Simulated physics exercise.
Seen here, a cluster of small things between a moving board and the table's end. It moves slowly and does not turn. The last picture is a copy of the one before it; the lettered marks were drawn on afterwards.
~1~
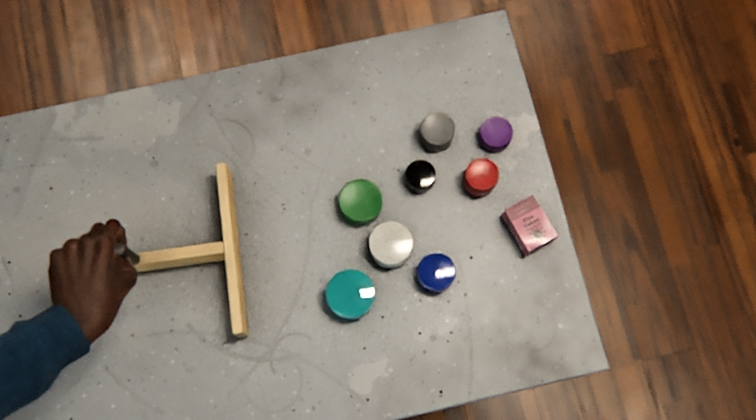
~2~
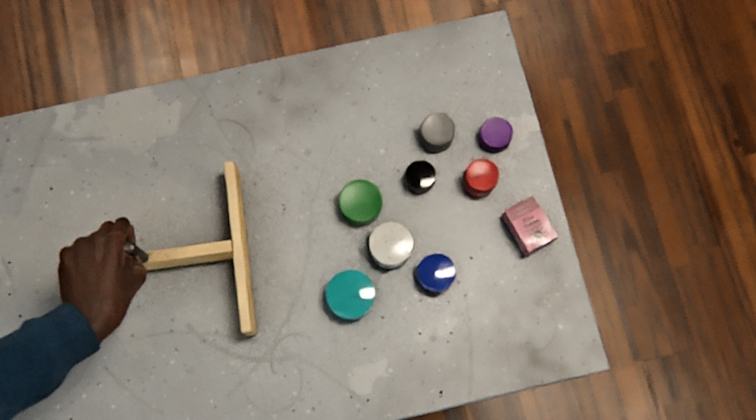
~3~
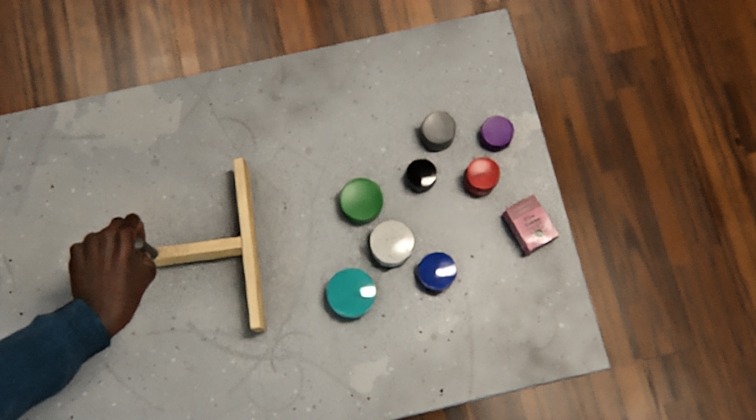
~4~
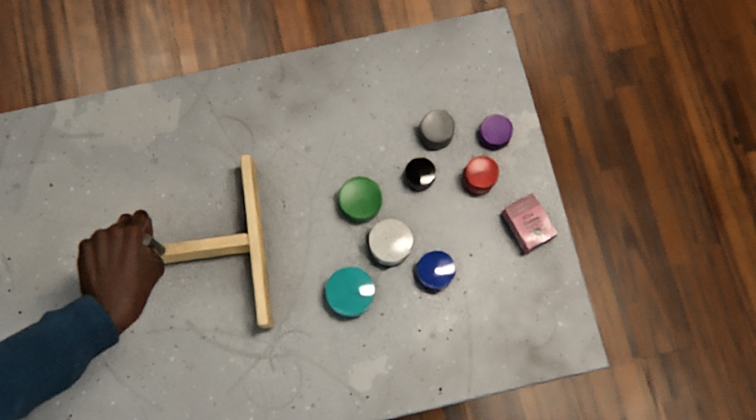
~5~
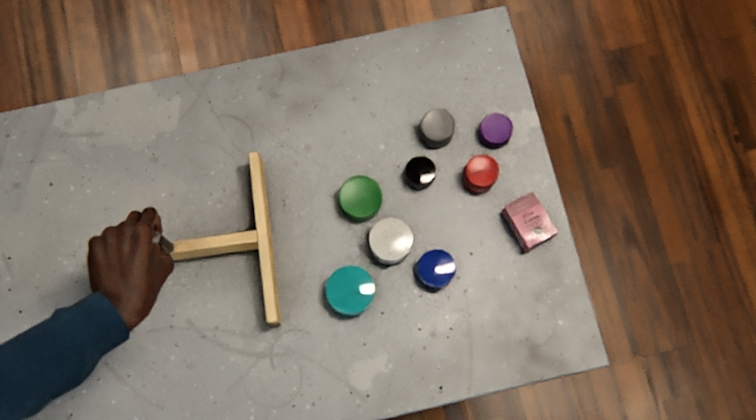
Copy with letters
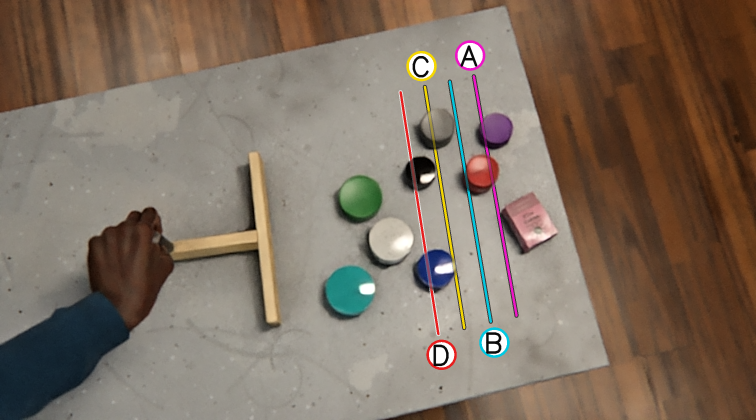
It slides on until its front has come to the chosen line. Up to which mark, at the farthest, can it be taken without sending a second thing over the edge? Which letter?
A is the last line within the limit.
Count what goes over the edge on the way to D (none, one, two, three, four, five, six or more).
The count is none.
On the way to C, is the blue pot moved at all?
Yes.
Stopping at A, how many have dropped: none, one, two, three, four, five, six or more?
The count is none.
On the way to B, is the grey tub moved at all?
By then, yes.
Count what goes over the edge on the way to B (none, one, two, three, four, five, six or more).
By then, none.
On the copy, A at (495, 192); B at (470, 198); C at (444, 204); D at (419, 209).
On A. First, board (347, 216); turquoise pot (386, 286); green tub (371, 197).
Then, board (431, 197); red jar (487, 173); blue pot (498, 249).
Finally, board (494, 183); pink packet (560, 208); red jar (542, 154); none fallen.
By contrast, B is within the limit but short; C is within the limit but short; D is within the limit but short.
